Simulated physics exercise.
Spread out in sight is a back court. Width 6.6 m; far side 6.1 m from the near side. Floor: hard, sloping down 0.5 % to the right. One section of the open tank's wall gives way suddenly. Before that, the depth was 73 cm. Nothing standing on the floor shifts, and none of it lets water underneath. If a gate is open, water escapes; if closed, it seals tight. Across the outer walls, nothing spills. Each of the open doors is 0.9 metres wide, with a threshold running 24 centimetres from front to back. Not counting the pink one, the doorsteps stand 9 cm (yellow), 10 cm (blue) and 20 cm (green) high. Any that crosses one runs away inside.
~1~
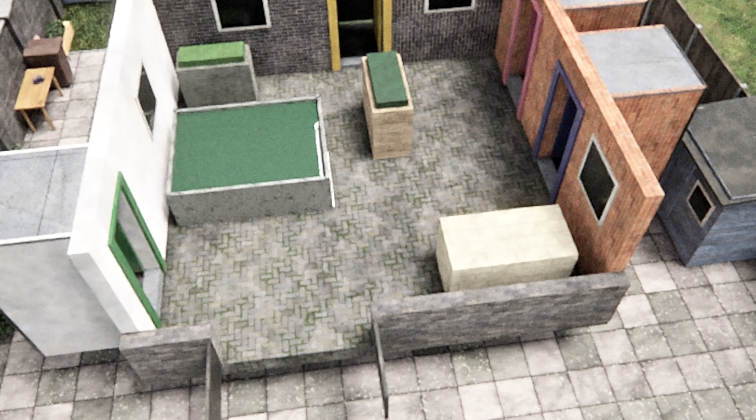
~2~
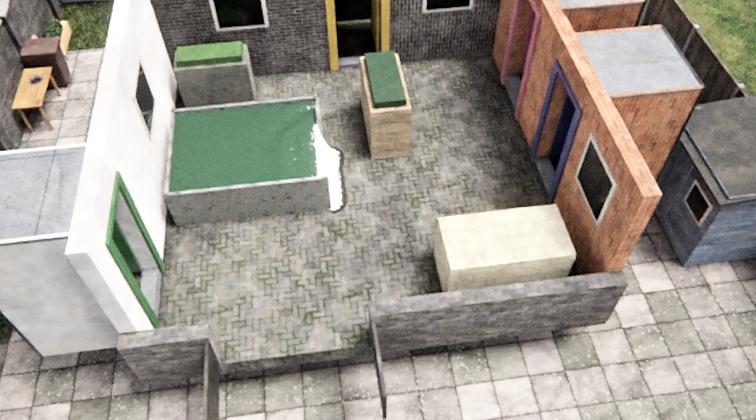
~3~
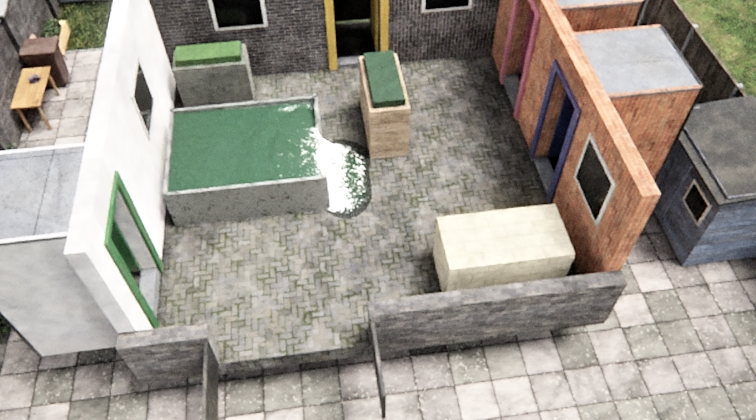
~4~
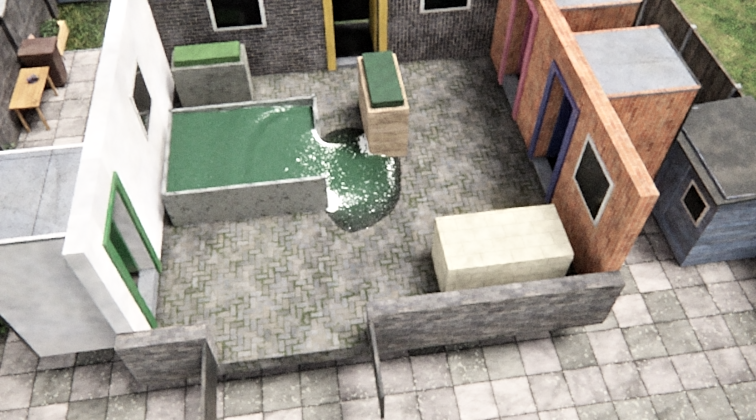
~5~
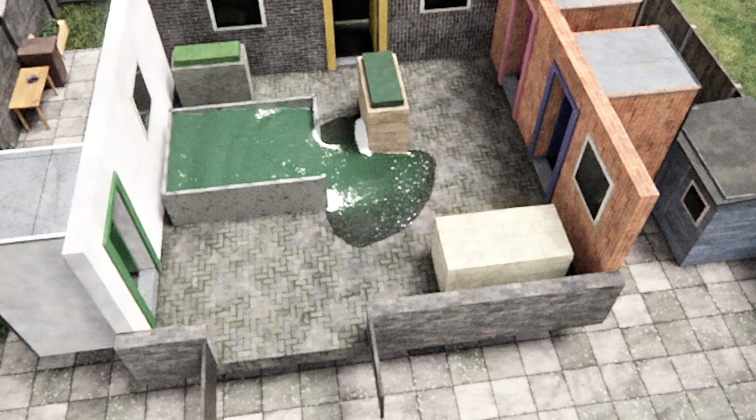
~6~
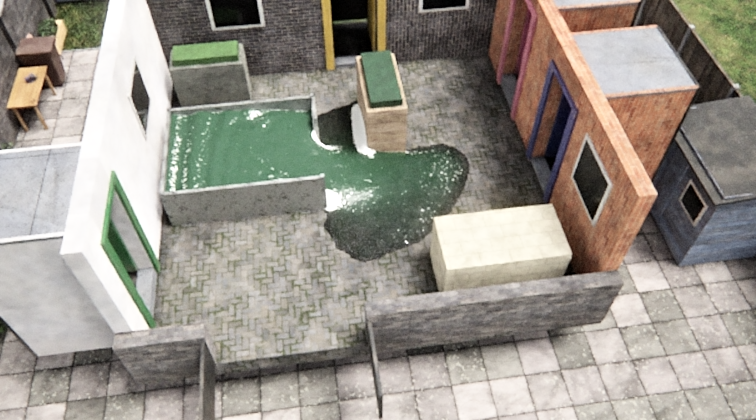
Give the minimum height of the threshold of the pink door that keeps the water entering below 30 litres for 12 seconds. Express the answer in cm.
Minimum height: About 7 cm.
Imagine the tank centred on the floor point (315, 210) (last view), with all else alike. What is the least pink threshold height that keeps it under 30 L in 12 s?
At least roughly 8.5 cm high.
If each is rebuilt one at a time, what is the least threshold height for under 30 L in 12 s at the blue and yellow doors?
You'd want some 29 cm at blue and some 9.5 cm at yellow.
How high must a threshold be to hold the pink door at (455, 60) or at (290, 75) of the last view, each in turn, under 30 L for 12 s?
Minimums: About 12.5 cm and 8.5 cm.
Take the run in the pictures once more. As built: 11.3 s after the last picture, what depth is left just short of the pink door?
Some 11.0 cm.
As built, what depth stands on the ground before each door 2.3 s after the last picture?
In cm: Yellow 10, blue 33, green 0, pink 10.
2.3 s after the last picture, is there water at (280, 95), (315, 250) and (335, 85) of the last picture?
So the three spots come out swamped, spared, swamped, in that order.
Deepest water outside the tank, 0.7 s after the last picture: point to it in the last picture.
Near pixel (330, 186).
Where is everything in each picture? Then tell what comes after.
The open tank at (249, 146) is whole and still, 73 cm deep; the pink door at (521, 59) is dry, in the first picture.
Water pours out at (323, 169) and has run 0.3 m, to (340, 158); about 10 cm deep outside, 73 cm at the back, in the second picture.
The front is at (366, 160), 0.8 m from the gap at (322, 169); 1.1 m2 of floor is wet, 73 cm left at the back, in the third picture.
The gap is at (321, 171), the front 1.3 m out at (396, 170); the back of the open tank holds 73 cm, in the fourth picture.
Water pours out at (321, 170) and has run 1.9 m, to (430, 173); about 9 cm deep outside, 72 cm at the back, in the fifth picture.
Water pours out at (320, 170) and has run 2.6 m, to (464, 167); about 7 cm deep outside, 66 cm at the back; 1.9 m in a straight line remain to the pink door at (515, 59), in the sixth picture.
Then, 0.7 s after the last picture water covers 35 % of the floor, deepest (41 cm) near (330, 186); it has not reached the pink door.
Then, 2.3 s after the last picture water covers 55 % of the floor, deepest (42 cm) near (551, 228); 10 cm at the pink door, 0 litres in over its 27 cm threshold.
Then, 11.3 s after the last picture water covers 95 % of the floor, deepest (18 cm) near (209, 84); 11 cm at the pink door, 0 litres in over its 27 cm threshold.
At the pink door as built, the water peaked near 11 cm, 10.1 s after the last picture.
Run again over the same 12 s with other heights there, 49 litres in over 6 cm, 14 litres over 8.5 cm. The limit of 30 litres is kept from about 7 cm up.
